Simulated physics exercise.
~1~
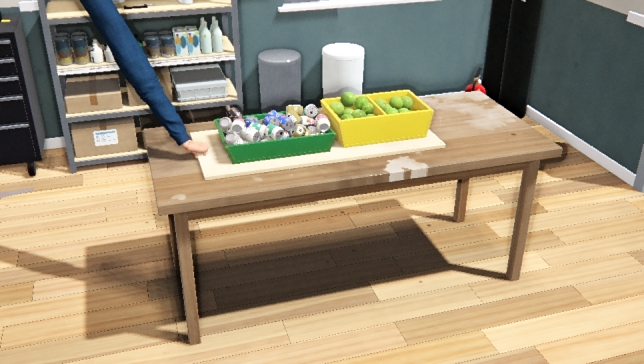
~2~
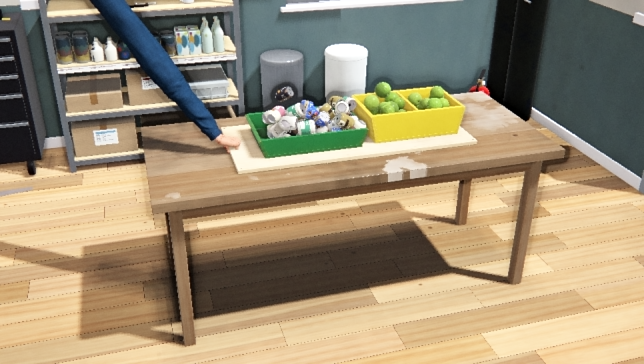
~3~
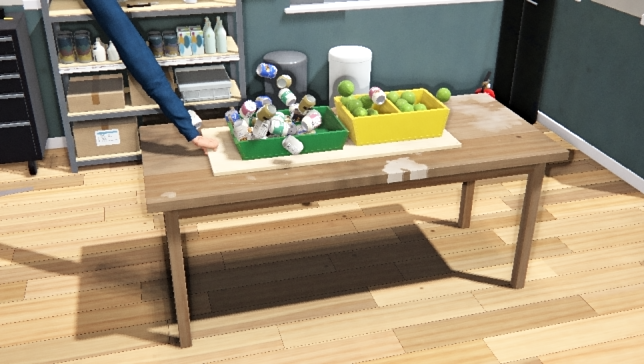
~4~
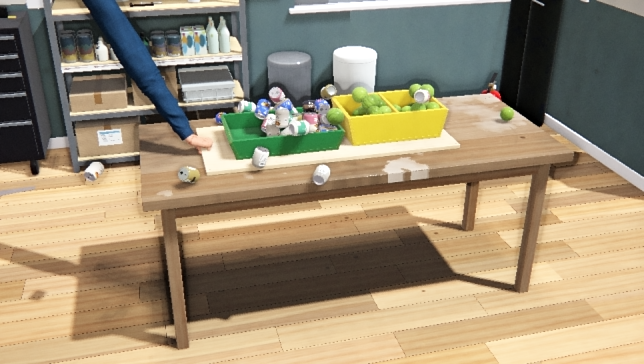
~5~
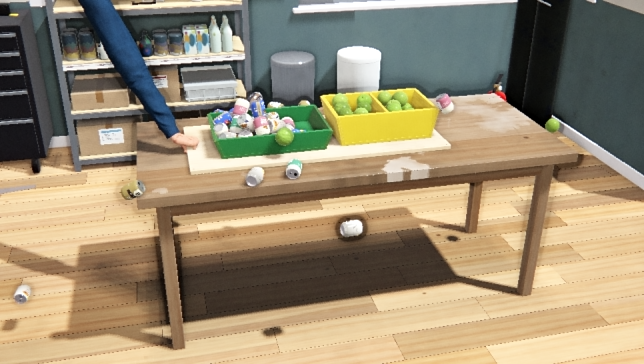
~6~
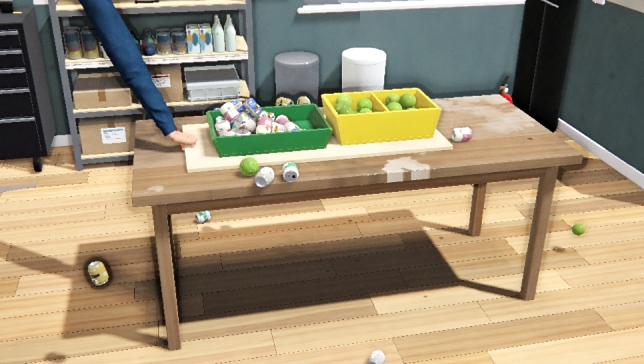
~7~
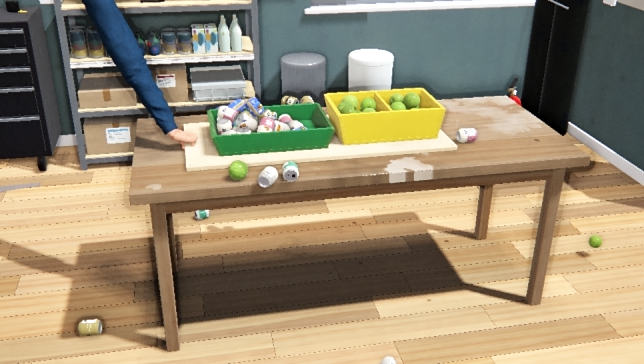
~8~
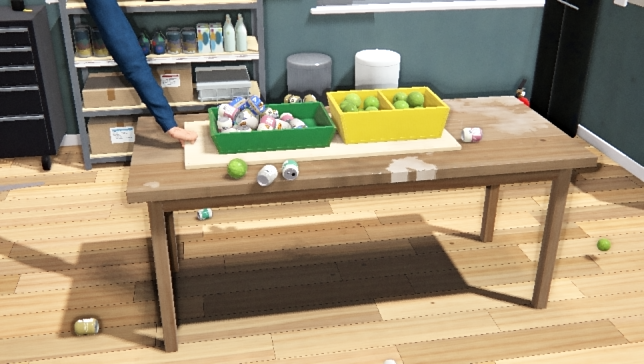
A hand shoved a board holding a green crate of small cans and a yellow crate of green apples right, then back left, on a wooden table, and several cans and a few apples tumbled out, some landing on the floor as the crates settled, still mostly full.
